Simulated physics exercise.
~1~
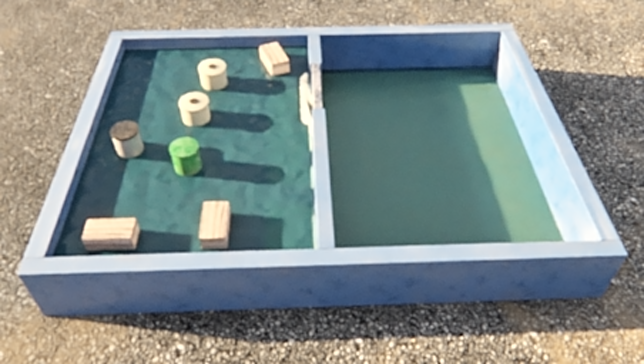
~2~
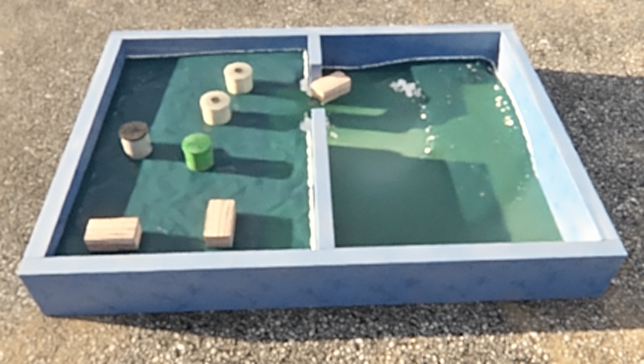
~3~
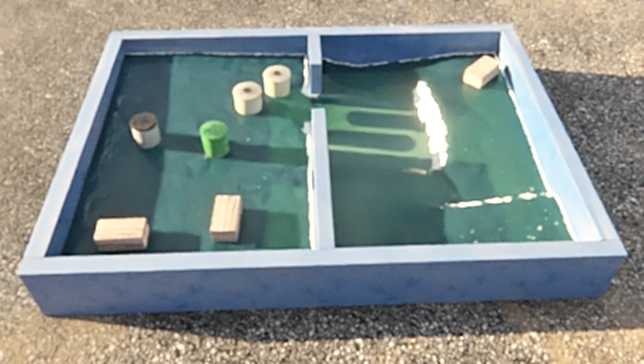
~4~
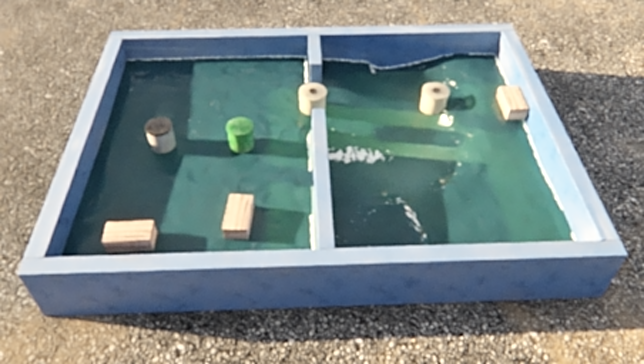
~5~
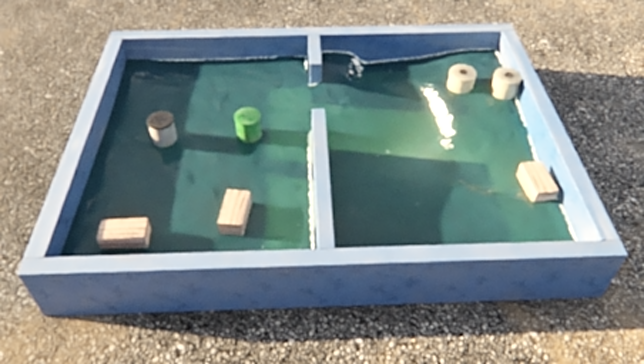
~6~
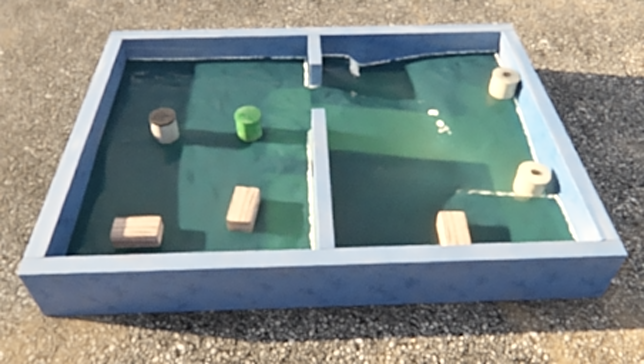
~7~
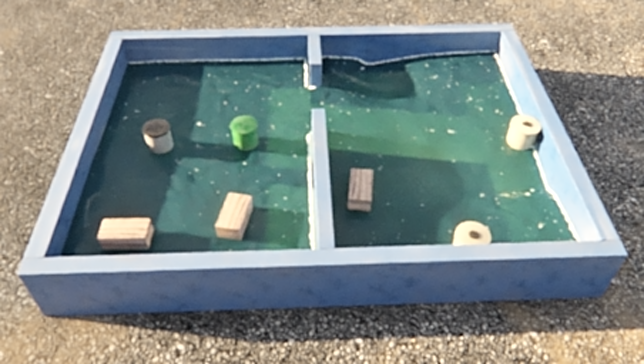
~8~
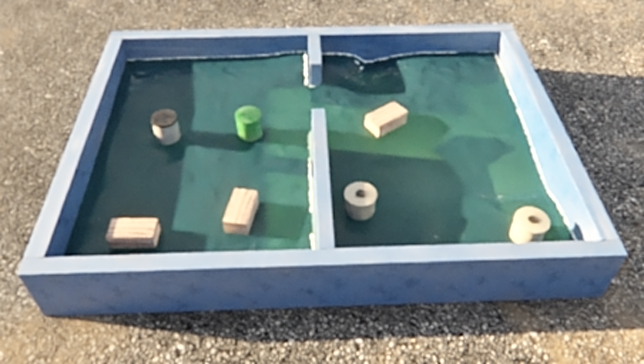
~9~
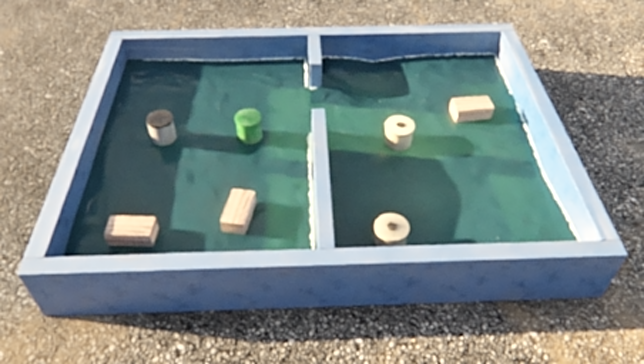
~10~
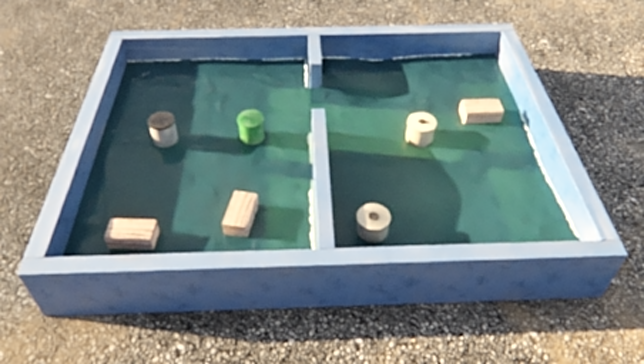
A shallow blue-walled tray, seen from above on sunlit, gritty ground, is split by a divider with a gap near its far end. On the left sit a green tub, a dark-topped tub, two pale tubs and three wooden blocks. Water rushes through the gap into the right side, carrying the farthest block with it, and the two pale tubs follow. These three circle clockwise around the right basin while the others drift only slightly. At the end, the block floats at upper right, one pale tub just below it and the other near the front wall.
